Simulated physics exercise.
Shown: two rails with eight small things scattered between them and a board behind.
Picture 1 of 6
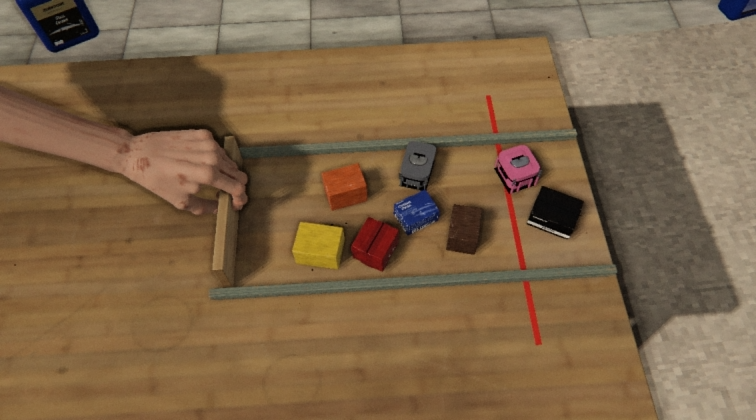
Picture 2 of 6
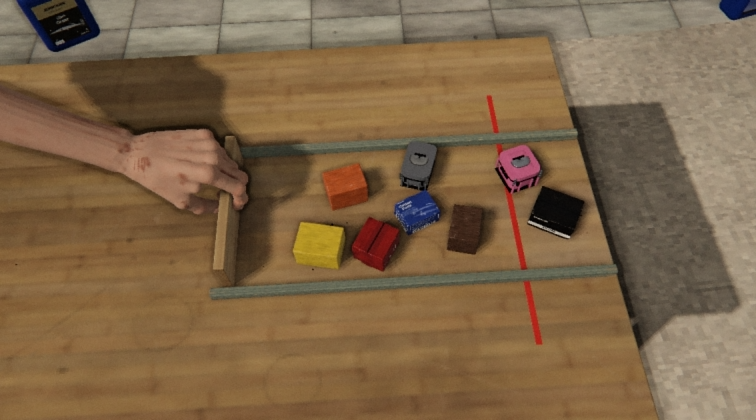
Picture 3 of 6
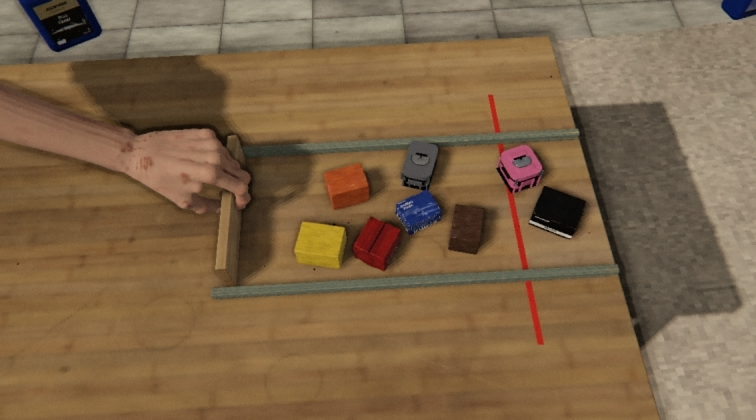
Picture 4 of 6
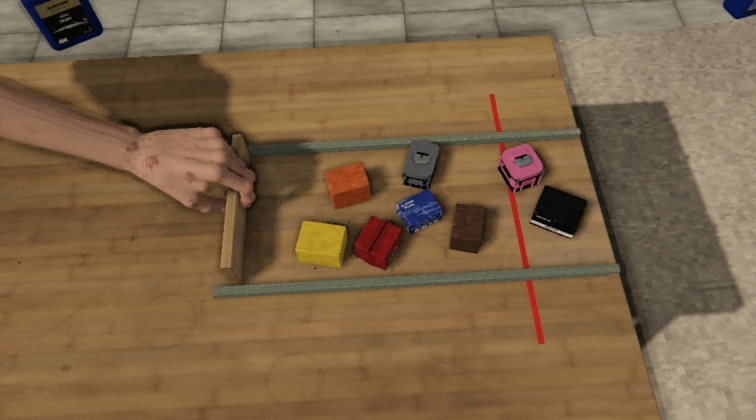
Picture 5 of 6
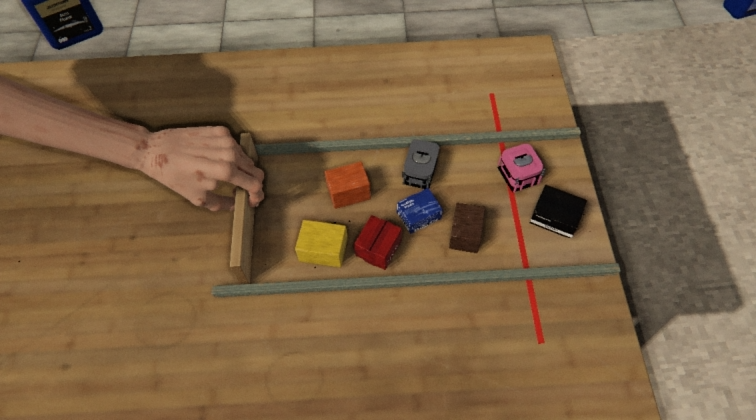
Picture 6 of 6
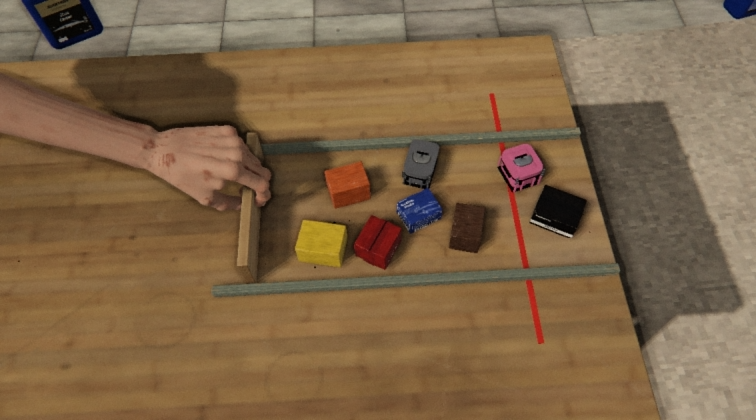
A hand held a wooden board upright behind eight small objects scattered between two rails, then slid it slightly to the right, while the colored blocks and cases ahead of it stayed practically still.
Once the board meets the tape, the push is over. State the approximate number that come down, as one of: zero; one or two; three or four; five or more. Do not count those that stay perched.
Approximate number down: One or two.
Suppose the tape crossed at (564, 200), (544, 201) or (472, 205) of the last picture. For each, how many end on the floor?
It would be 5, 4 and 0.
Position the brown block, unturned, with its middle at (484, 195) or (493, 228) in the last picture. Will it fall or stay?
Place by place, it is kept; tumbles off.
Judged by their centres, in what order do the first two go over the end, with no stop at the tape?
Those two are the black box and the brown block, in that order.
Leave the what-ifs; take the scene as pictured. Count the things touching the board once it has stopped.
3 of them.
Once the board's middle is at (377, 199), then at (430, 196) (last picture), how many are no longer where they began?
At the first place 6, at the second 7.
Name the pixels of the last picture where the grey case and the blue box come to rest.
The first sits around (525, 146), while the other sits around (567, 199).
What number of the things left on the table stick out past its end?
0, I think.
A little later, none off yet; black box at rest near (558, 212); pink case at rest near (520, 168); brown block at rest near (467, 228).
Next, none off yet; black box shifted a little near (570, 210); pink case at rest near (520, 168); brown block shifted well along near (532, 223).
When it is over, the number that fall off is one or two; down, brown block and black box.
